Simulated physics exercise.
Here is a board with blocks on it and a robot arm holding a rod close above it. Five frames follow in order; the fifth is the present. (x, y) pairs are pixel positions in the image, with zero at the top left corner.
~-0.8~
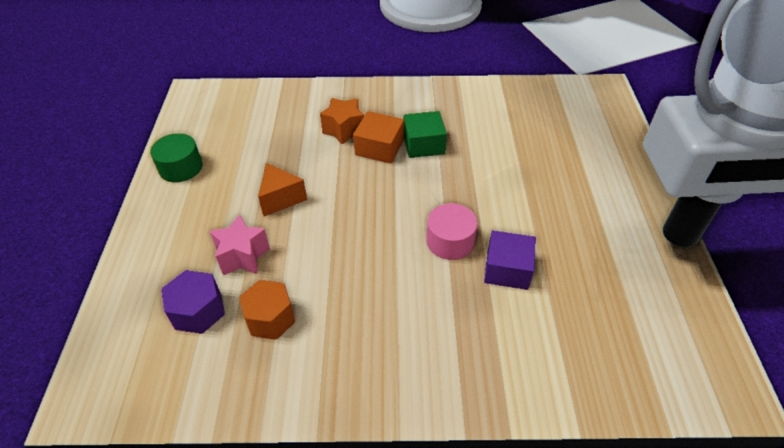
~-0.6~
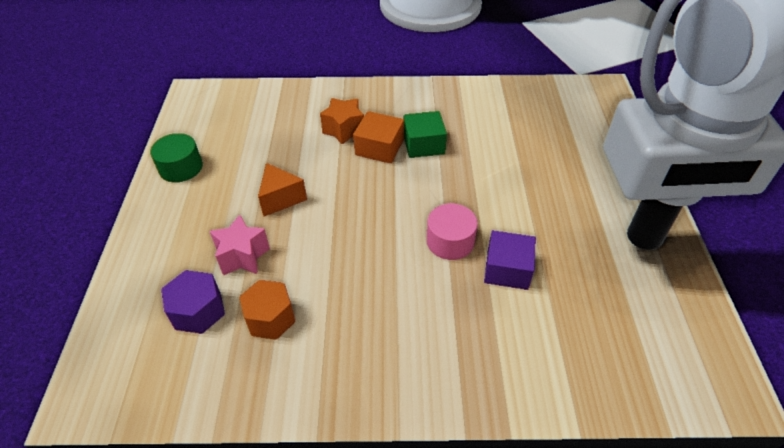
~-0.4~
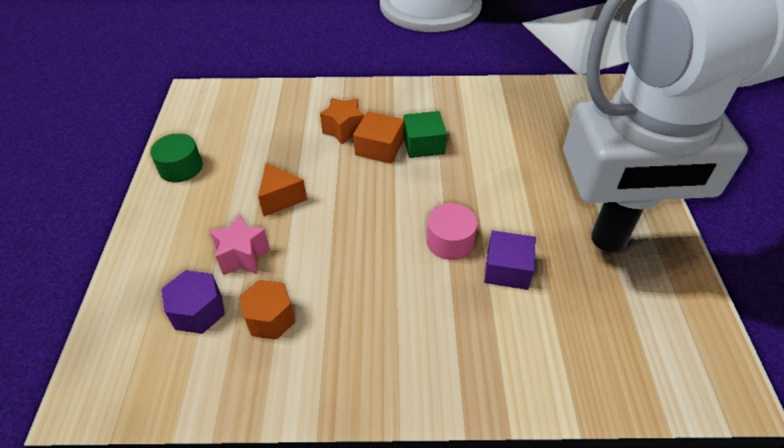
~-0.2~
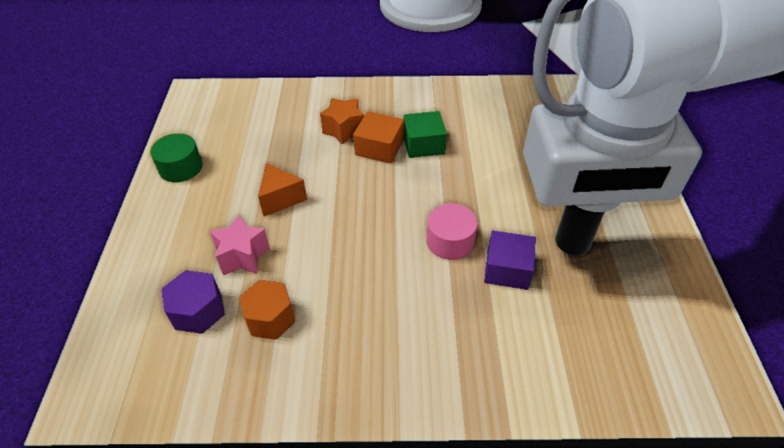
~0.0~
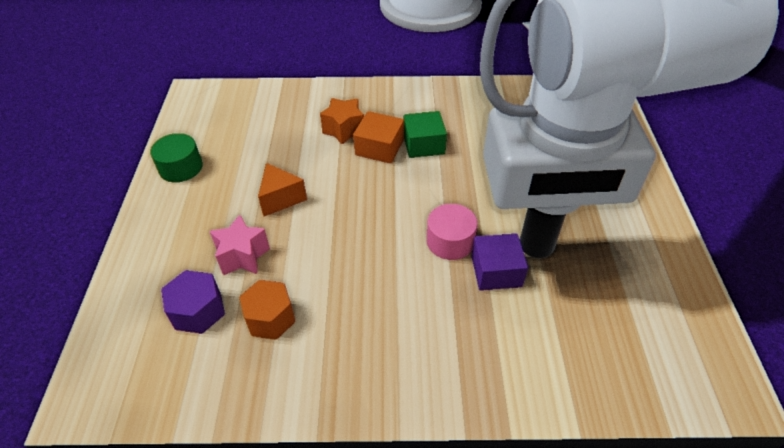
A robot arm moved its black rod leftward across a wooden board scattered with colorful blocks, then nudged the purple square block slightly left, up close to the pink disc, while the other blocks stayed still.
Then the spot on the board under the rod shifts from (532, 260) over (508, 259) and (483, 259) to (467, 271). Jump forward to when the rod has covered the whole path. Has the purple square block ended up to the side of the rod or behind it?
Going by the path, no.
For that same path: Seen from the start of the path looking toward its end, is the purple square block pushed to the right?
Answer: No.
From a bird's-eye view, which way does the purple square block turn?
Spin direction: Counter-clockwise.
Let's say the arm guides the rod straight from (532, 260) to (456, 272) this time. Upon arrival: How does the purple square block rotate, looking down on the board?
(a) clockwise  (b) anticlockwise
b (anticlockwise)
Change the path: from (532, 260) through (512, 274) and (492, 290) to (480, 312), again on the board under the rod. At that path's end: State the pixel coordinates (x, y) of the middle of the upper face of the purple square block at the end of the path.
About (444, 276).
On the path given first. Halfway along, rod (498, 244); purple square block (471, 259), turned 35° anticlockwise.
At the end, rod (469, 258); pink disc (444, 221); purple square block (448, 279), turned 45° anticlockwise.
